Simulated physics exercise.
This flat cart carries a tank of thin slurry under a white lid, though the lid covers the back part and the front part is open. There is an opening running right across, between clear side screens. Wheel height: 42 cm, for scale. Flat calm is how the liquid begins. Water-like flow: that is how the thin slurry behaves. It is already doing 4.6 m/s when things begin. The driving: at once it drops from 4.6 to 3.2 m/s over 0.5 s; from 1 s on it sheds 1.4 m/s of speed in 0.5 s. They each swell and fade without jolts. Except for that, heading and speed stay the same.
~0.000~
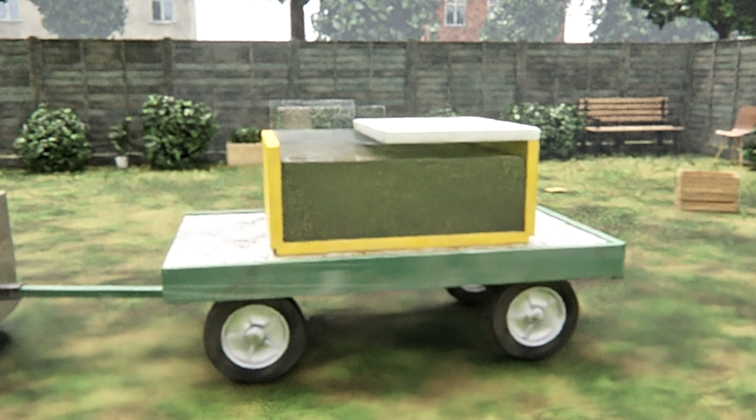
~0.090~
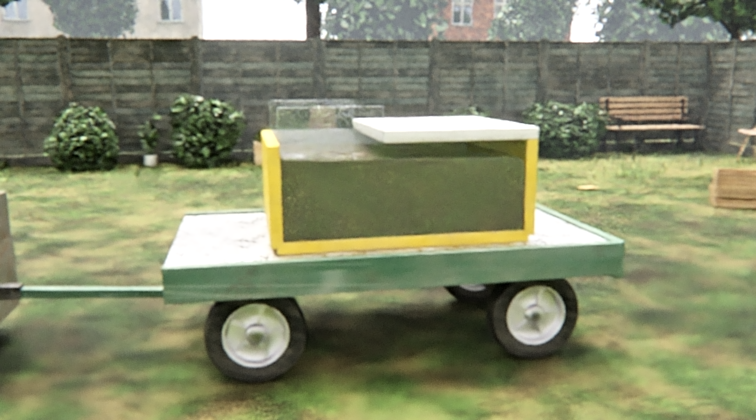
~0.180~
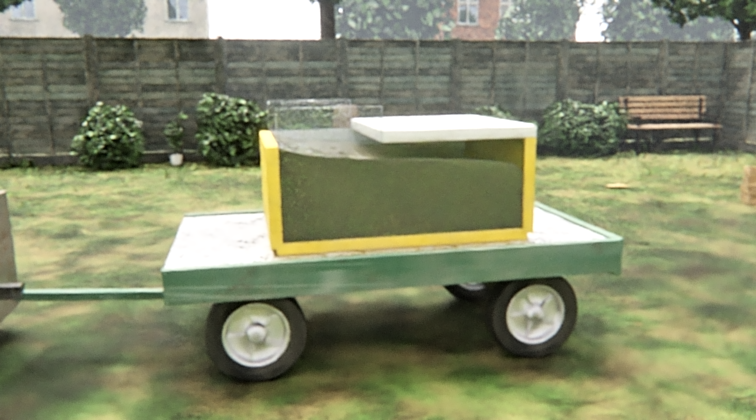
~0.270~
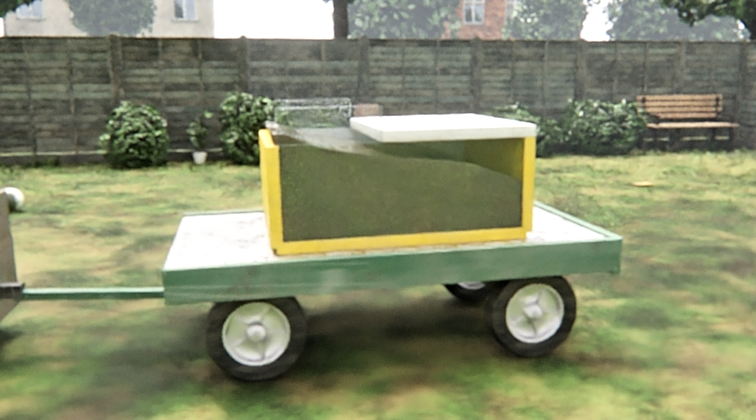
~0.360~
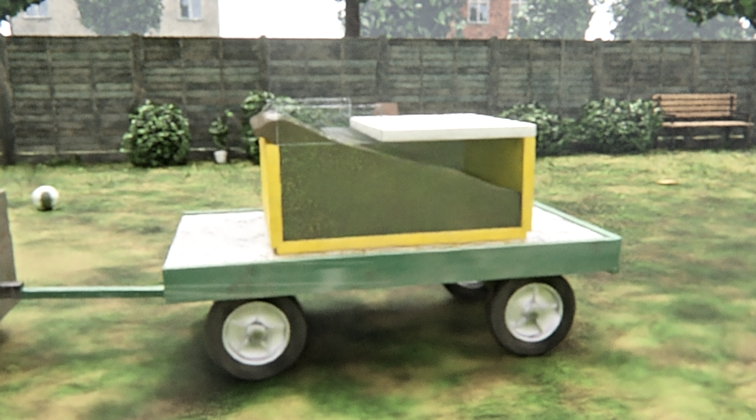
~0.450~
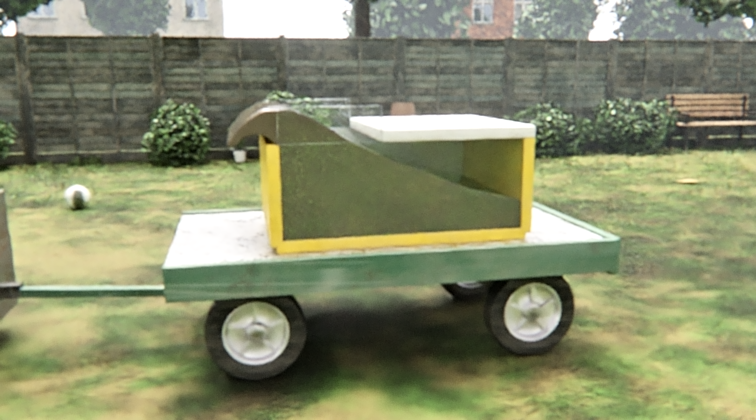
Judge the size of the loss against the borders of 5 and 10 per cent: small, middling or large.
The loss is large.
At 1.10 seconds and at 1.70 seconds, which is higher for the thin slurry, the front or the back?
First at the rear end, then at the forward end.
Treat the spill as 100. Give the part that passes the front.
Some 100 per cent of it.
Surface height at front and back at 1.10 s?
Roughly 24 cm in front and 38 cm behind.
Then, 1.10 s in, the surface stands 24 cm on the front, 38 cm on the back; the loss stands at 12 per cent, over the front.
Then, 1.70 s in, the surface stands 43 cm on the front, 17 cm on the back; the loss stands at 20 per cent, over the front.
Then, 2.30 s in, the surface stands 17 cm on the front, 38 cm on the back; the loss stands at 21 per cent, over the front.
Then, 4.39 s in, the loss stands at 21 per cent, over the front, 60 of 277 litres.
